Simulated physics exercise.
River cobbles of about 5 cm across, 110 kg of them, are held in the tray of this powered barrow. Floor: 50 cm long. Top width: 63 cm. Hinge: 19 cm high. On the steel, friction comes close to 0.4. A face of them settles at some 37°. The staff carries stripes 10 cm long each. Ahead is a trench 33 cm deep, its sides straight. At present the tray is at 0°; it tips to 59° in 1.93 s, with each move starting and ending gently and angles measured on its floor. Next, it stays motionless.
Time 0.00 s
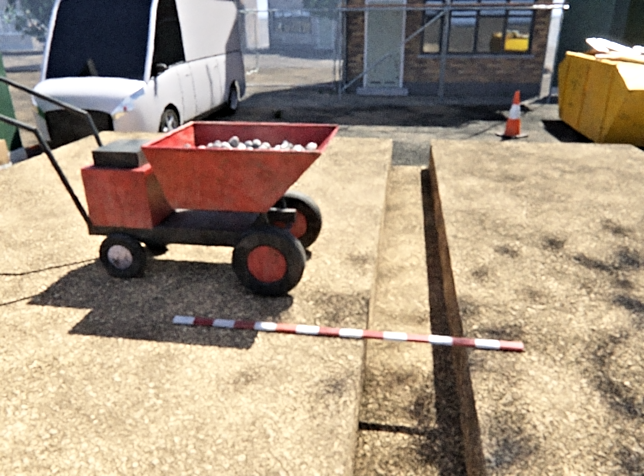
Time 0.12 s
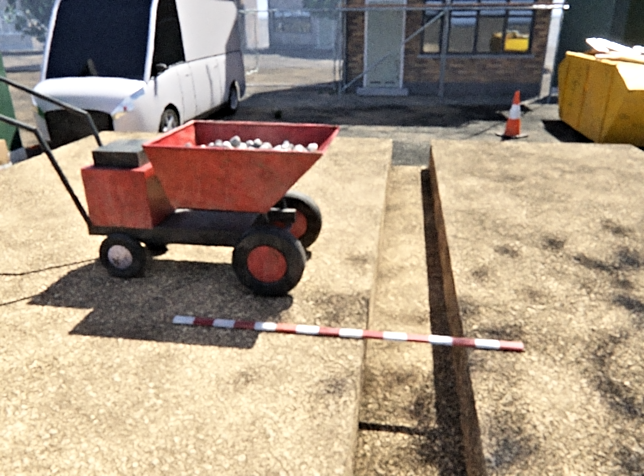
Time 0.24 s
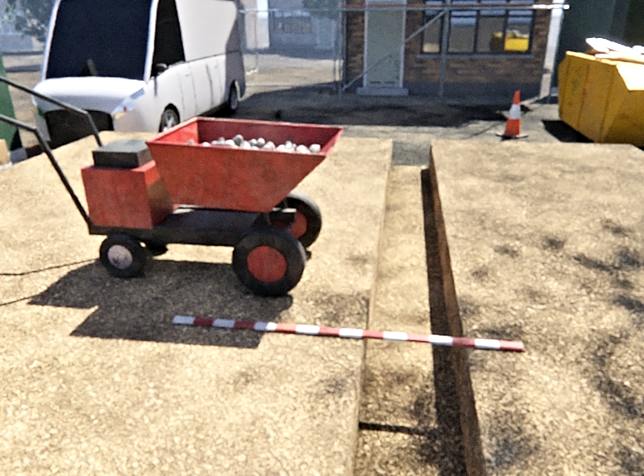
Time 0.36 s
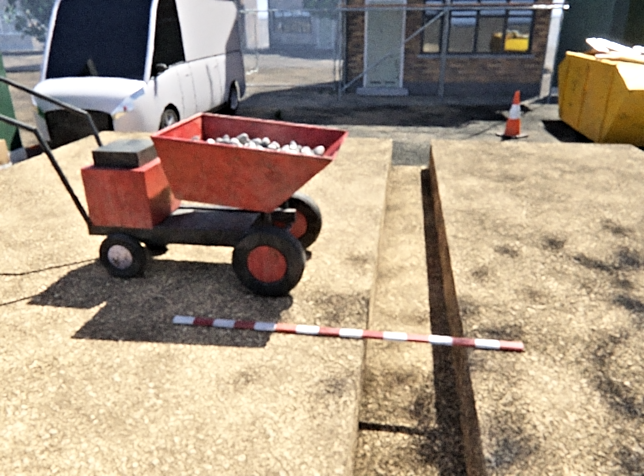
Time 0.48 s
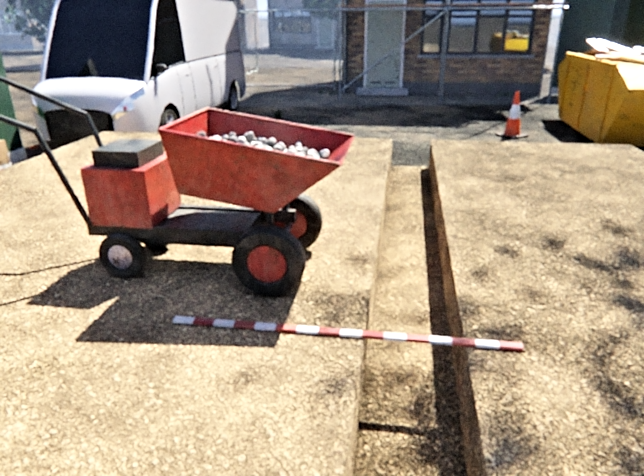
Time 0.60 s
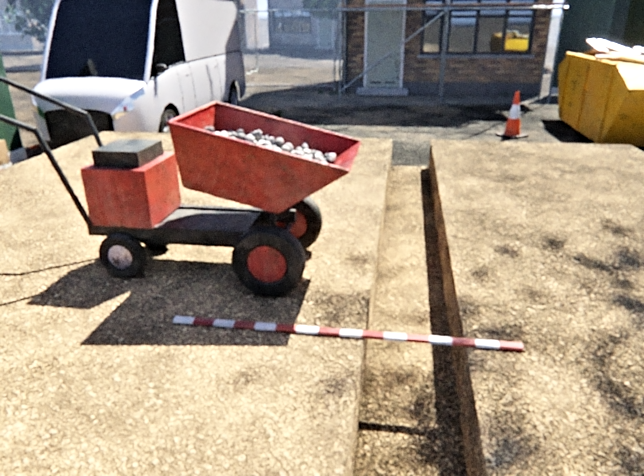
A red powered barrow with black tyres and a tray of pale grey cobbles stands on sunlit, gravelly ground, seen from slightly above in a fixed view. A red-and-white striped staff lies across a straight-sided trench at centre, with a white van behind at left and an orange cone and yellow skip at right. The tray slowly tilts rightward, its rear rising as its shadow shifts.
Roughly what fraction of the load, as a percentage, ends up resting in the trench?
Roughly 85 per cent of the load.
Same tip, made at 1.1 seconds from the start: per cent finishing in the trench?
In that case some 80 per cent.
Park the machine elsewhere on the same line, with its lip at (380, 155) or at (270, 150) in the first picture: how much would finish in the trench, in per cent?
Estimates: 35 % then 75 %.
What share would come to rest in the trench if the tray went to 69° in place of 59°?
Share in trench: Approx. 100%.
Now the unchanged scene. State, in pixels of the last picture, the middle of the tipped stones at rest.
I'd point to around (419, 321).
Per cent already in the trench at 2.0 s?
Roughly 20% by that time.
After 1.5 s the floor is at 50°; 100 % in the tray; the foremost stones are at (374, 214).
After 2.0 s the floor is at 59°; 81 % in the tray, 19 % in the trench; the foremost stones are at (448, 318).
After 2.4 s the floor is at 59°; 55 % in the tray, 44 % in the trench, 1 % past the trench; the foremost stones are at (486, 293).
After 4.3 s the floor is at 59°; 14 % in the tray, 85 % in the trench, 2 % past the trench; the foremost stones are at (511, 294).
